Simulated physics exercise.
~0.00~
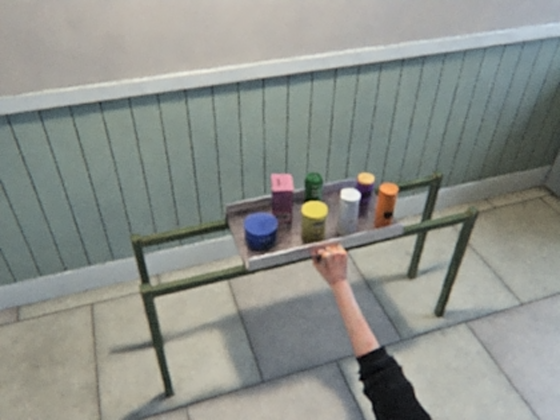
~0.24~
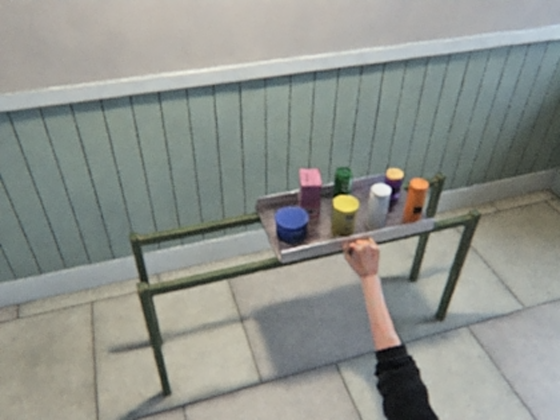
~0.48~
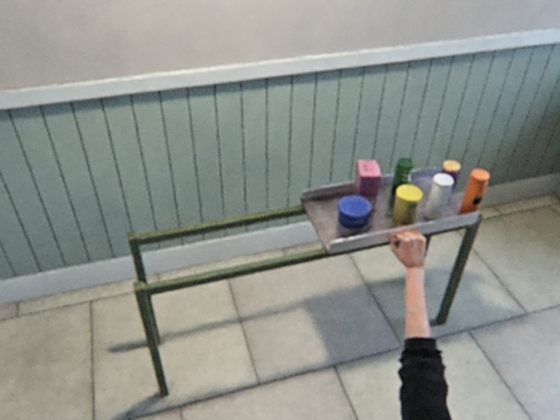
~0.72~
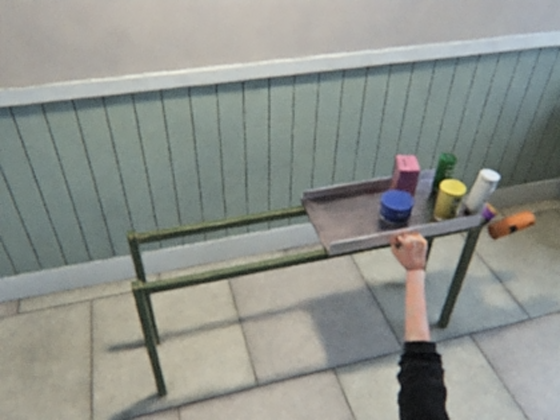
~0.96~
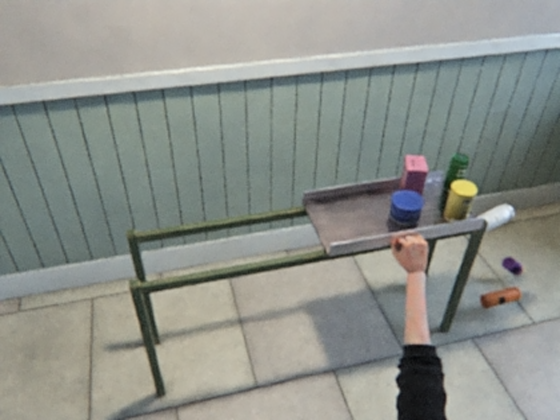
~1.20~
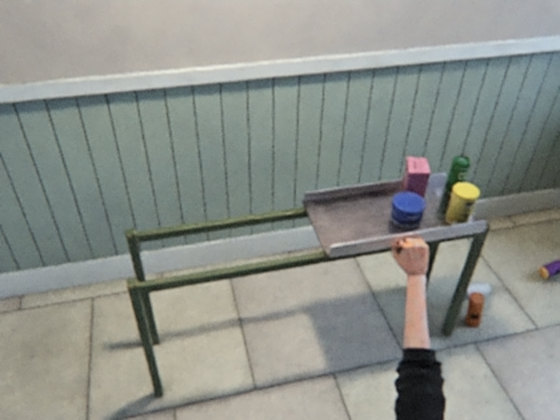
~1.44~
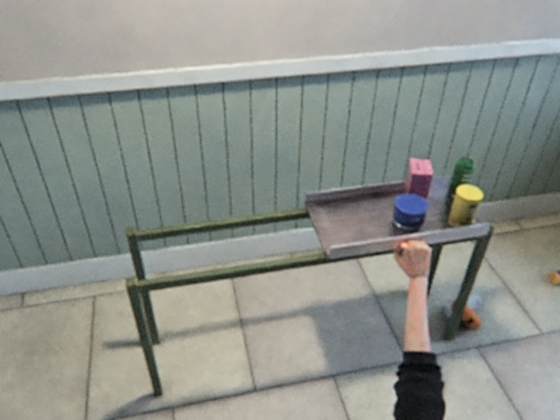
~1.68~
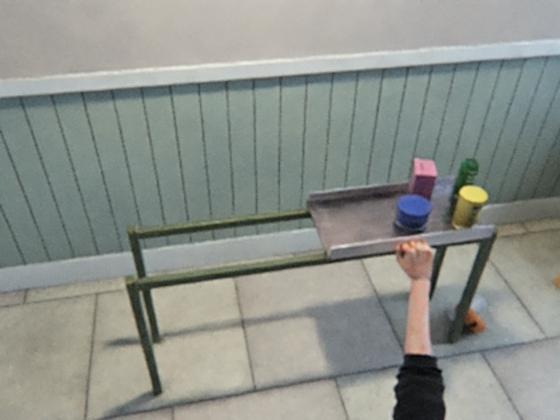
A hand-pushed tray slides right and stops, and three of its containers fall off.
